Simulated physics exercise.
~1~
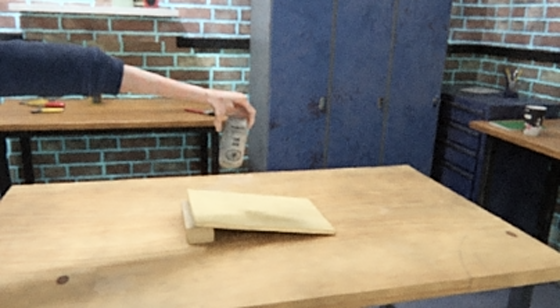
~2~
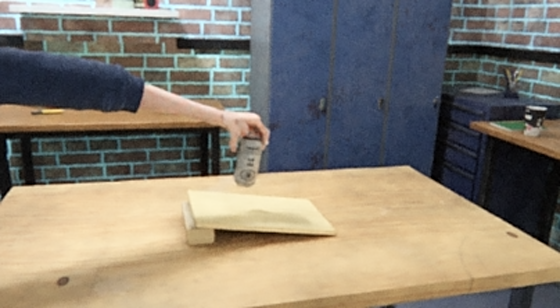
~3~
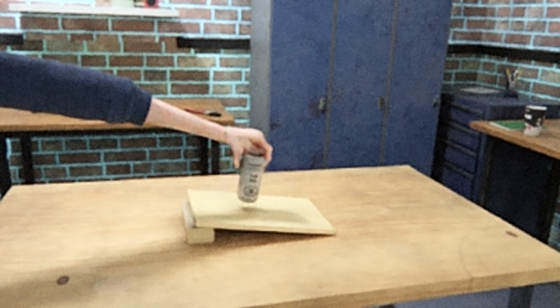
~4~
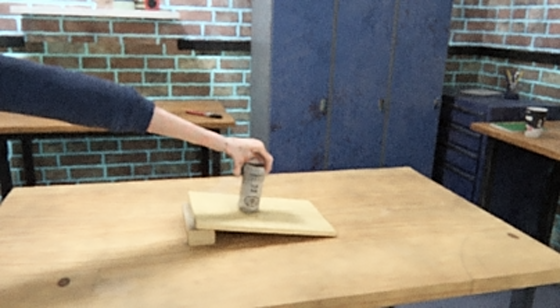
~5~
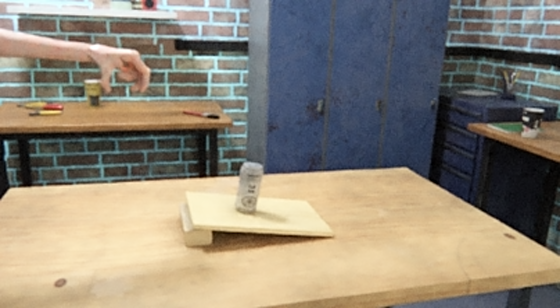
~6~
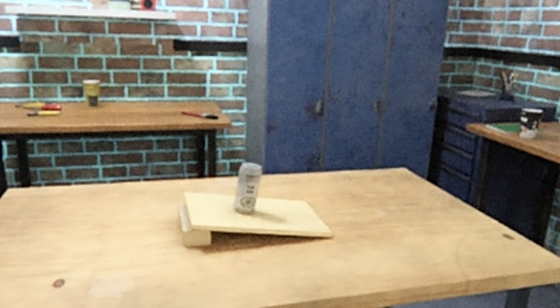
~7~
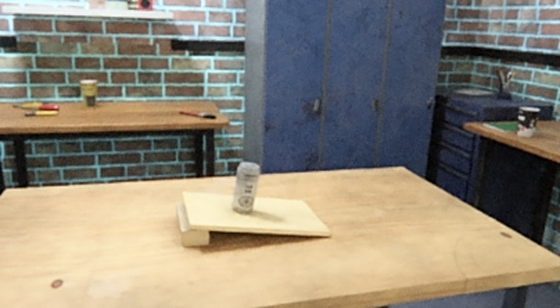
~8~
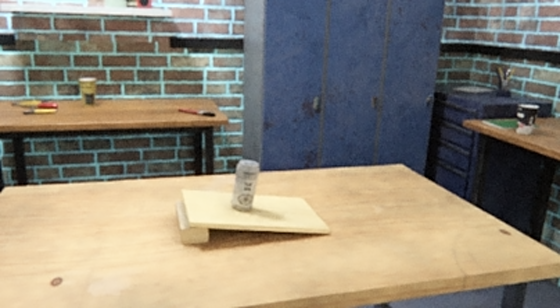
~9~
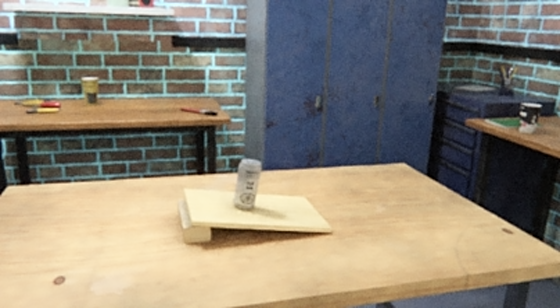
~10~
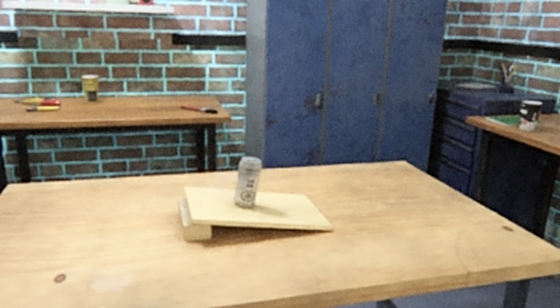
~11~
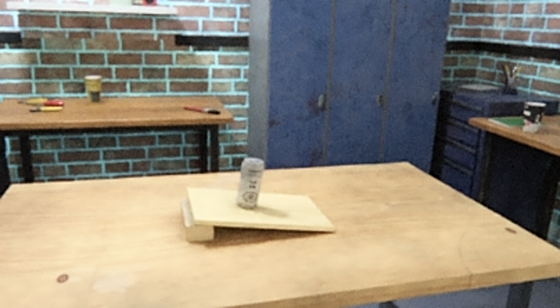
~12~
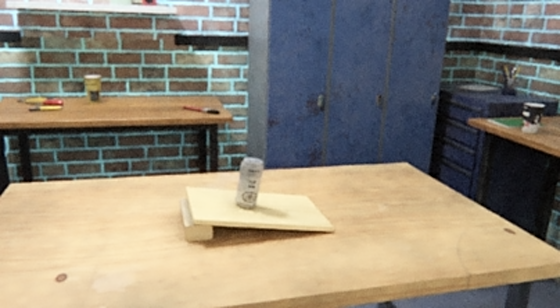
In a brick-walled workshop, a hand reached in from the left and lowered a pale can onto a gently sloping board on a wooden table, then let go and drew back out of view, leaving the can standing still on the slope, tilted slightly.
